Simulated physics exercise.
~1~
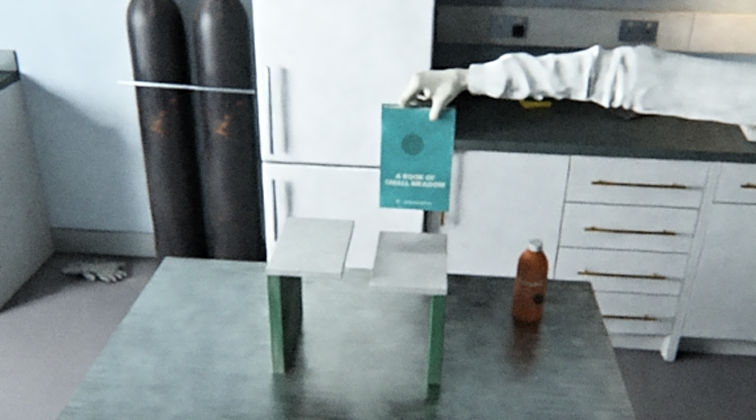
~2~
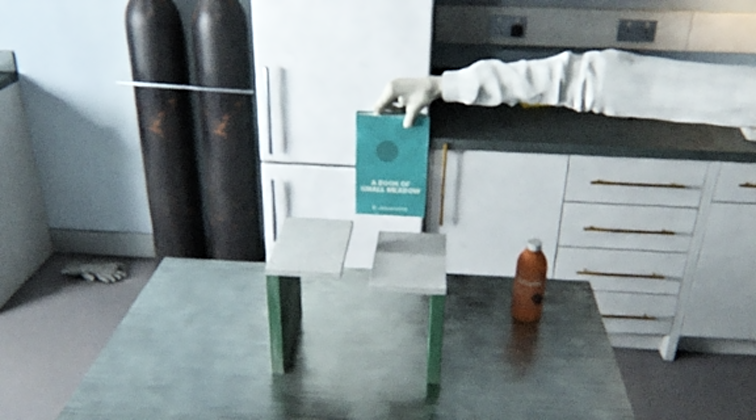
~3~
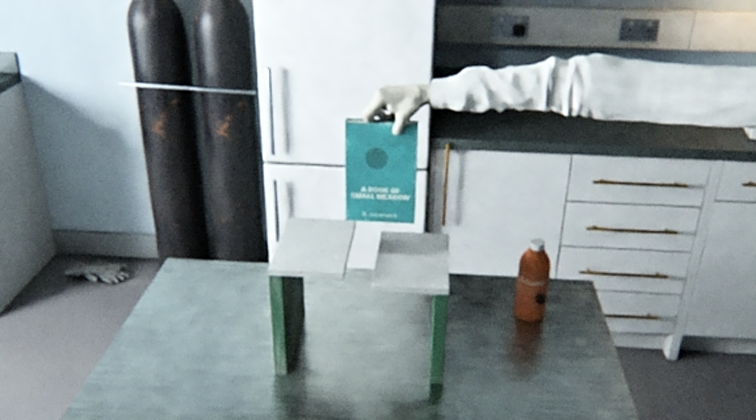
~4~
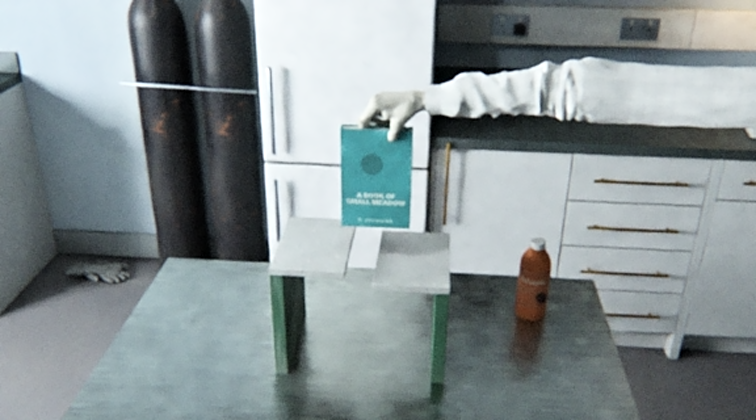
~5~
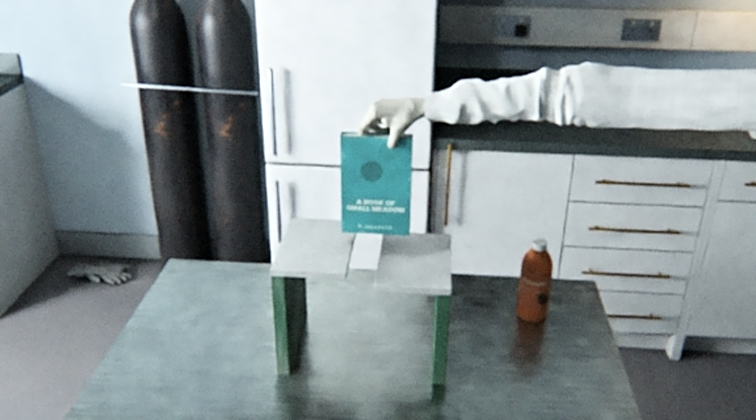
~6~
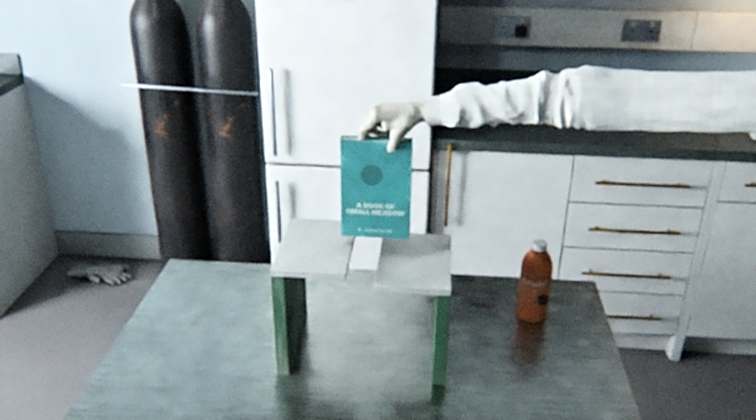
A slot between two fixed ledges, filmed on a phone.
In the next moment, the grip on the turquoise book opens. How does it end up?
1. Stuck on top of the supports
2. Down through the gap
1.
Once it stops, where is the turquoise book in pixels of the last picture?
The object finishes roughly at pixel (386, 207).
Then, 0.30 s after the last picture, turquoise book tipped 17° from how it was near (392, 205).
Then, 0.60 s after the last picture, turquoise book tipped 15° from how it was near (390, 206).
At rest, moved from the start, turquoise book; orange bottle in place. Seen from the same camera at the end, turquoise book near (386, 207). The book is caught.
